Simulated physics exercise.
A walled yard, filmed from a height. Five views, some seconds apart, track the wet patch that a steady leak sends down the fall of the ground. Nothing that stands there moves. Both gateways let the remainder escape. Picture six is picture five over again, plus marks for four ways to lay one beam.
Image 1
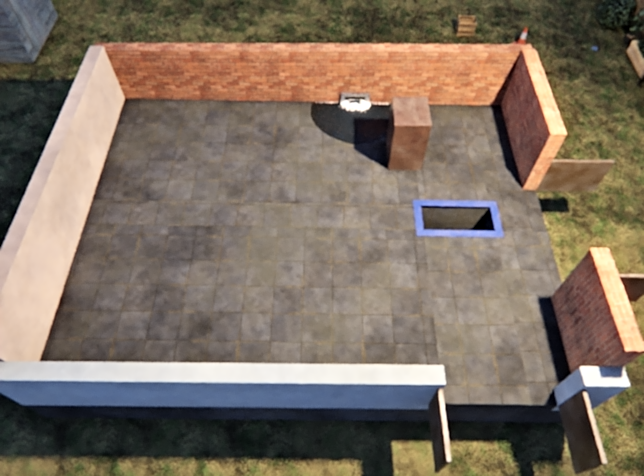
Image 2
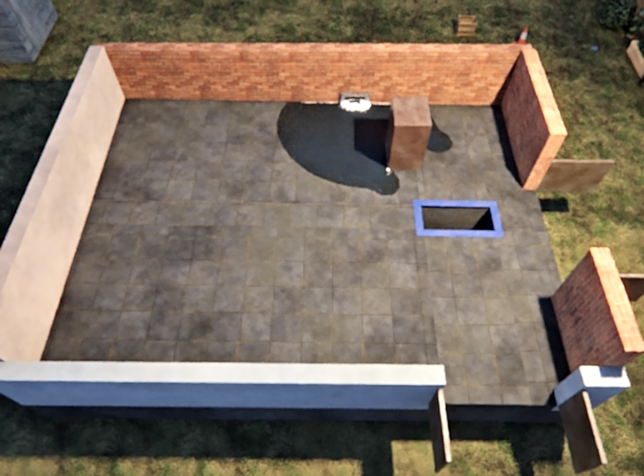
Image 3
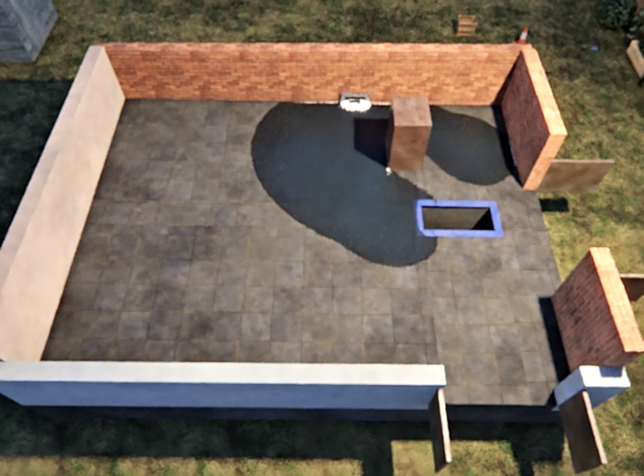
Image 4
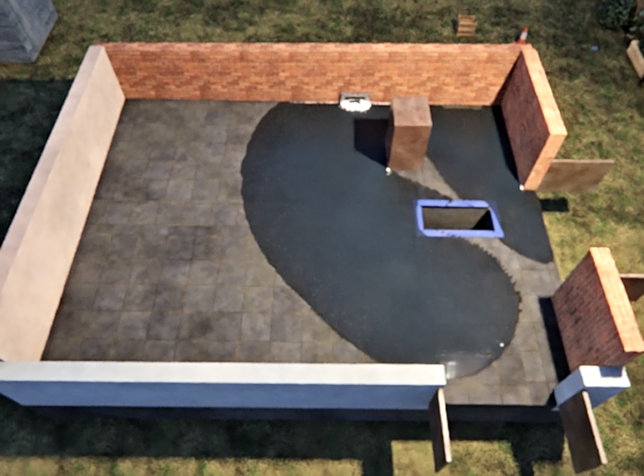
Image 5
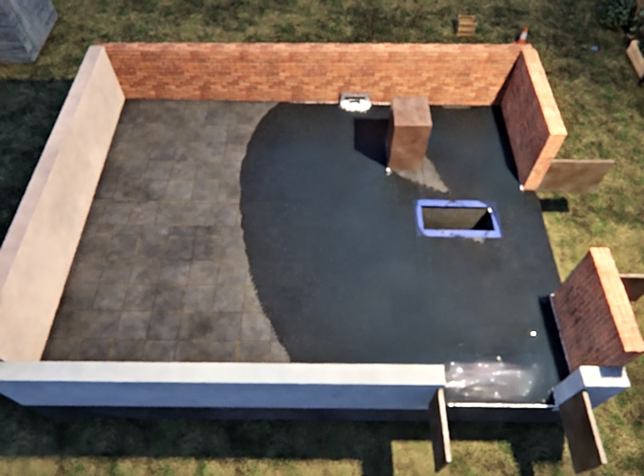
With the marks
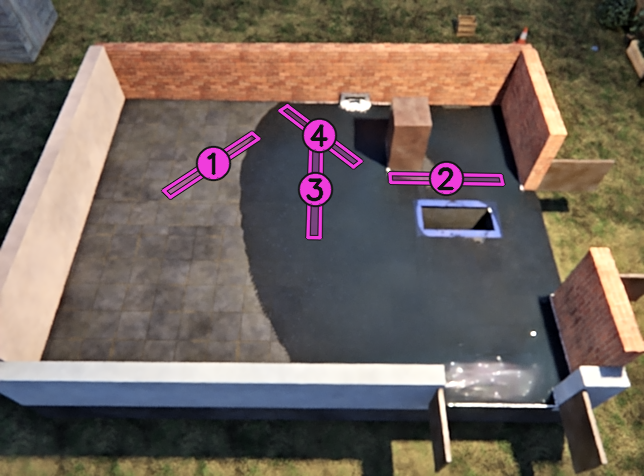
Dark water spreads from the back wall across the walled yard, surrounding a blue-edged pit.
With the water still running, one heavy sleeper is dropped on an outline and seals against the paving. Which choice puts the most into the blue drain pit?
It is 4.
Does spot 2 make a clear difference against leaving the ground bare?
No, hardly at all.
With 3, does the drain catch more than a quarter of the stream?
No.
On the marked copy, 1 from (167, 193) to (255, 135); 2 from (390, 177) to (501, 179); 3 from (314, 237) to (316, 147); 4 from (283, 108) to (357, 164).
For spot 1, about 14 % of the stream runs into the blue drain pit, about 86 % out by the gates.
For spot 2, about 12 % of the stream runs into the blue drain pit, about 87 % out by the gates.
For spot 3, about 14 % of the stream runs into the blue drain pit, about 86 % out by the gates.
For spot 4, about 24 % of the stream runs into the blue drain pit, about 76 % out by the gates.
